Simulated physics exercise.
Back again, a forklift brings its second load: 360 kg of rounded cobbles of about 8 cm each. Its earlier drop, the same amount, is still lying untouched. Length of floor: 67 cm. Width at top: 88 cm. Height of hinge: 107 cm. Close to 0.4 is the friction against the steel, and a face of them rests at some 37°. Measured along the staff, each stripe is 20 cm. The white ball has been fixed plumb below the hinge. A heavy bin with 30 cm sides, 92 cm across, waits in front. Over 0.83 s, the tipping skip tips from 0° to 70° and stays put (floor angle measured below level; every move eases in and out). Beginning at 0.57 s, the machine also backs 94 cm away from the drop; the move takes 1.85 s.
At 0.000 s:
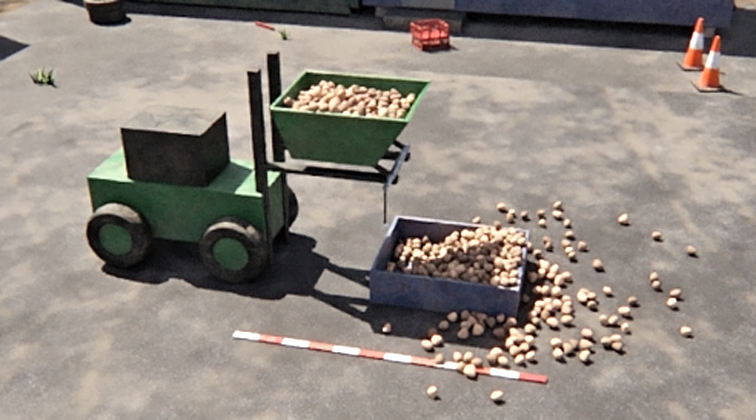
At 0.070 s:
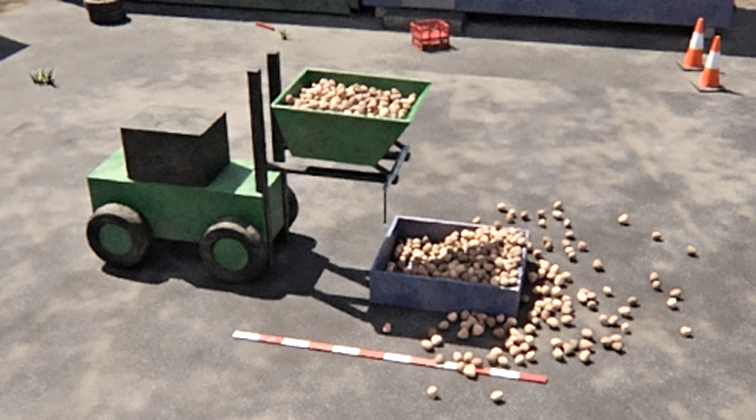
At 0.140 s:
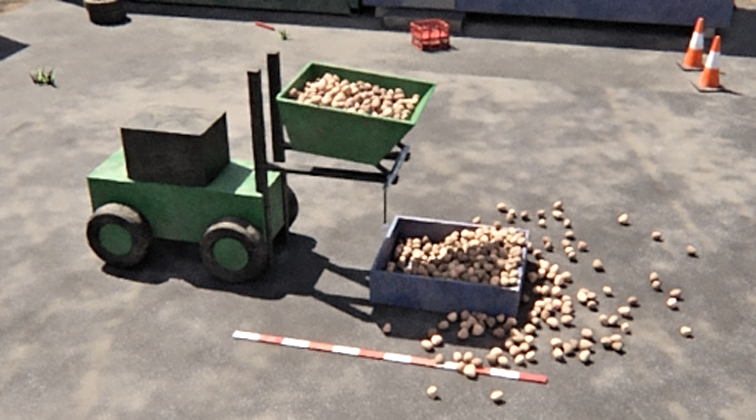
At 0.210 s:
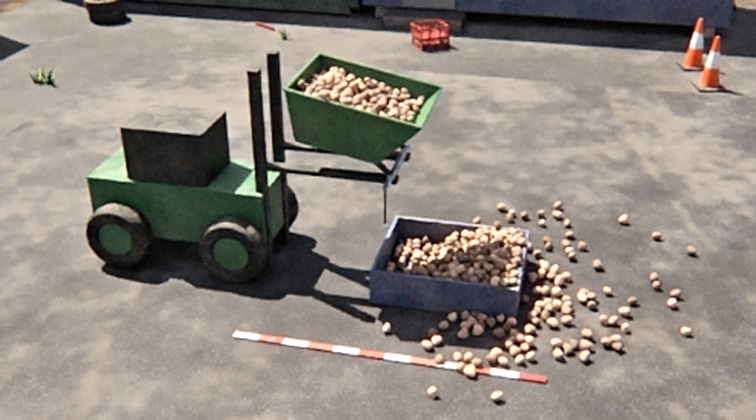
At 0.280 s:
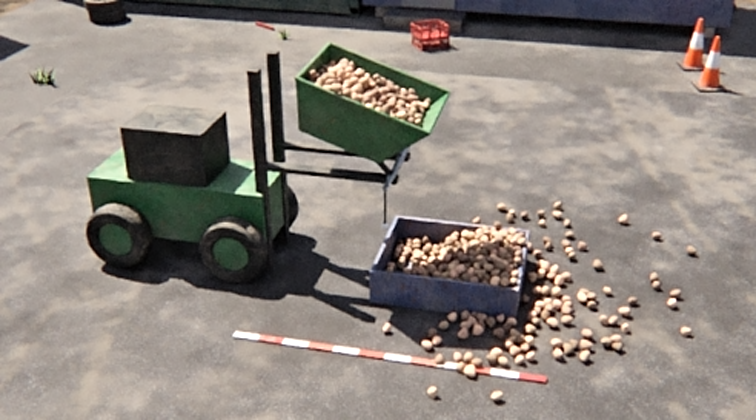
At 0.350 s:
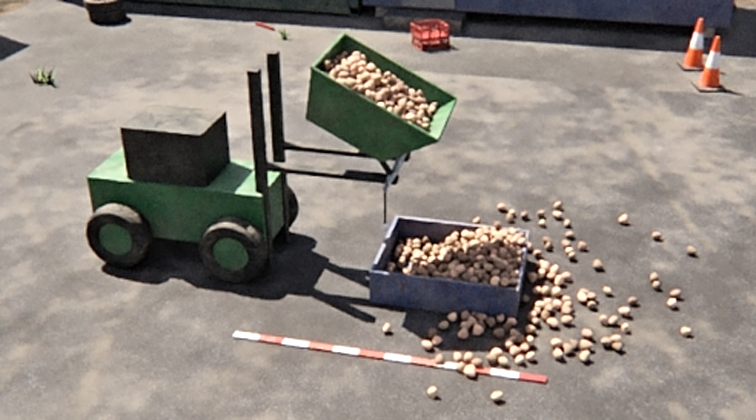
On a paved yard, a green forklift held a raised skip full of brownish stones above a partly spilled bin, then slowly tilted it toward the right, more steeply as it went.
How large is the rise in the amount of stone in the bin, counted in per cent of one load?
34 %.
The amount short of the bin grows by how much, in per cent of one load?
Some 10 per cent.
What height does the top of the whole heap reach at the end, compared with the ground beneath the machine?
Close to 46 centimetres up.
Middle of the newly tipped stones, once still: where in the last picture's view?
In the last view, somewhere near (502, 283).
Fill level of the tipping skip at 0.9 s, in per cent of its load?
Some 80 %, roughly, is held.
After 0.6 s the floor is at 59°; in per cent of one load, 100 in the tipping skip, 78 in the bin, 22 beside or beyond the bin; the foremost stones are at (699, 296).
After 0.9 s the floor is at 70°; in per cent of one load, 78 in the tipping skip, 98 in the bin, 23 beside or beyond the bin; the foremost stones are at (699, 296).
After 2.9 s the floor is at 70°; in per cent of one load, 2 in the tipping skip, 9 short of the bin, 111 in the bin, 78 beside or beyond the bin; the foremost stones are past the picture's edge.
After 5.3 s the floor is at 70°; in per cent of one load, 0 in the tipping skip, 10 short of the bin, 112 in the bin, 78 beside or beyond the bin; the foremost stones are past the picture's edge. Net gain in the bin, 34.
